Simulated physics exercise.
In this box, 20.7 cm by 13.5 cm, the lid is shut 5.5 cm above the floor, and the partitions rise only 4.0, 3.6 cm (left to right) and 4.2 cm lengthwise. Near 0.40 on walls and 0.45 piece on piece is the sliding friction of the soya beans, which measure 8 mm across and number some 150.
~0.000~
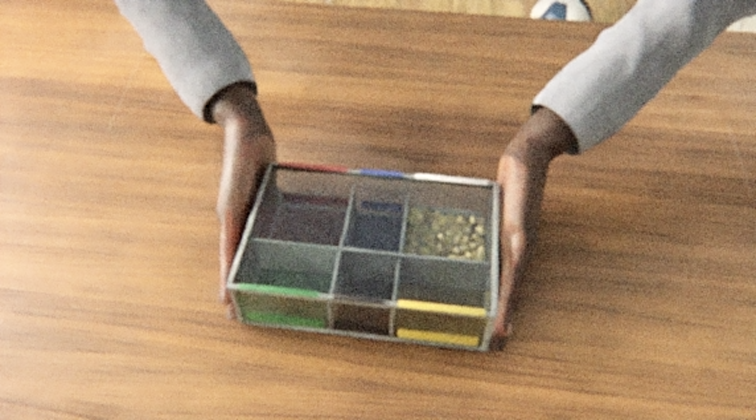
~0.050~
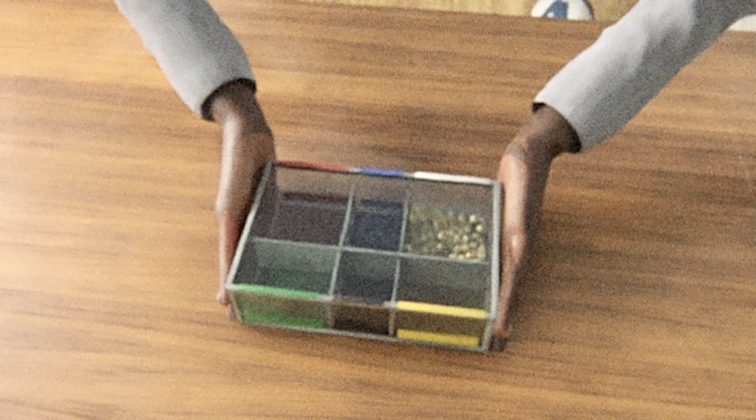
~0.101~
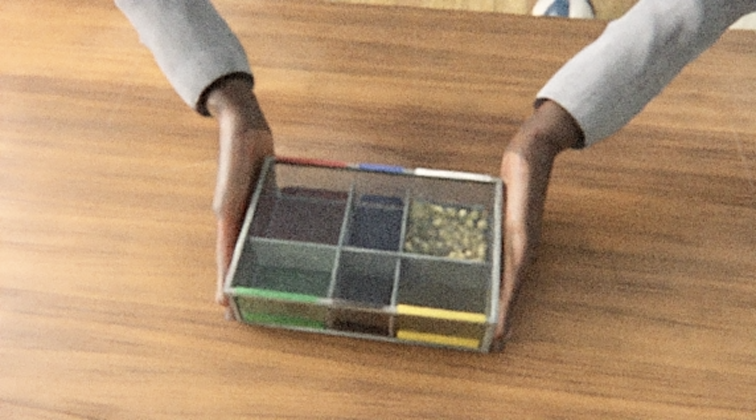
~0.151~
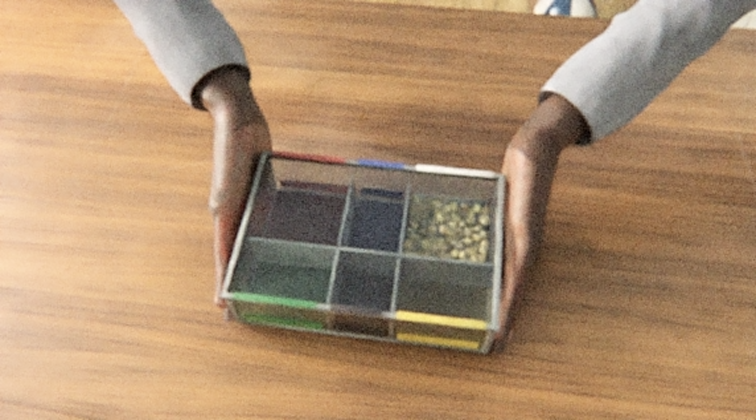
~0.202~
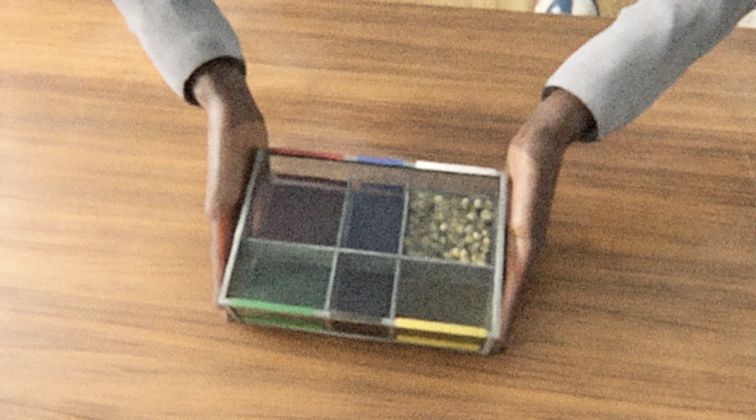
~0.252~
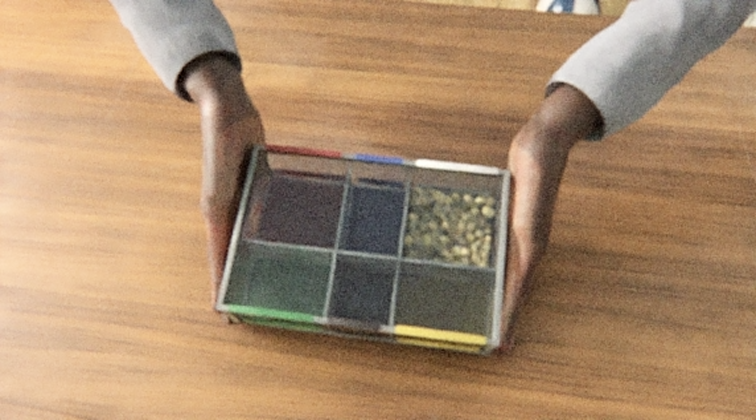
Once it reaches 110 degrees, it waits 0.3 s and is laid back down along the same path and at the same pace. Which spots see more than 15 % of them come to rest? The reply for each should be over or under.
For red compartment it is under, for blue compartment it is under, for green compartment it is under, for yellow compartment it is over, for white compartment it is over, for black compartment it is under.
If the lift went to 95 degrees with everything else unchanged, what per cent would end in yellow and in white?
In per cent, yellow 40 and white 55.
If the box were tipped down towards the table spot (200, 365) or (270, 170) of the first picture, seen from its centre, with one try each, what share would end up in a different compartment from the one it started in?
Near 45 and 45 percent, in that order.
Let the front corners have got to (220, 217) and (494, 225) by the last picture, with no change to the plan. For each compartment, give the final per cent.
By the end, red has 5%, blue has 5%, green has 0%, yellow has 0%, white has 90% and black has 0%.
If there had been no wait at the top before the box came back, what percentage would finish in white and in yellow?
In that case white keeps 60% and yellow keeps 35%.
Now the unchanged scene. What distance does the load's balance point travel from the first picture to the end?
Around 3.5 centimetres, start to finish.
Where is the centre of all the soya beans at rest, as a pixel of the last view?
Centre at rest, approx.: (446, 278) px.
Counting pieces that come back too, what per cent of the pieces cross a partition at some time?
Roughly 40 in a hundred.
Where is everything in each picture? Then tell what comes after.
The first picture shows box tilt 0 degrees, front corners at (233, 285) and (492, 314); white 100 %.
The second picture shows box tilt 1 degrees, front corners at (231, 286) and (492, 315).
The third picture shows box tilt 4 degrees, front corners at (230, 289) and (492, 319), lowest corner right front.
The fourth picture shows box tilt 9 degrees, front corners at (228, 294) and (493, 326), lowest corner right front.
The fifth picture shows box tilt 14 degrees, front corners at (225, 300) and (493, 333), lowest corner right front.
The sixth picture shows box tilt 18 degrees, front corners at (223, 305) and (493, 340), lowest corner right front; white 100 %. The box's pace is about 95 degrees a second.
After 1.42 s, tilt 110 degrees; yellow 25 %, white 70 %, black 5 %.
Then, at 2.20 s, tilt 56 degrees; yellow 35 %, white 65 %, black 5 %.
After 2.99 s, tilt 0 degrees; yellow 35 %, white 60 %, black 5 %.
By 3.7 s all is still; red 0 %, blue 0 %, green 0 %, yellow 35 %, white 60 %, black 5 %.
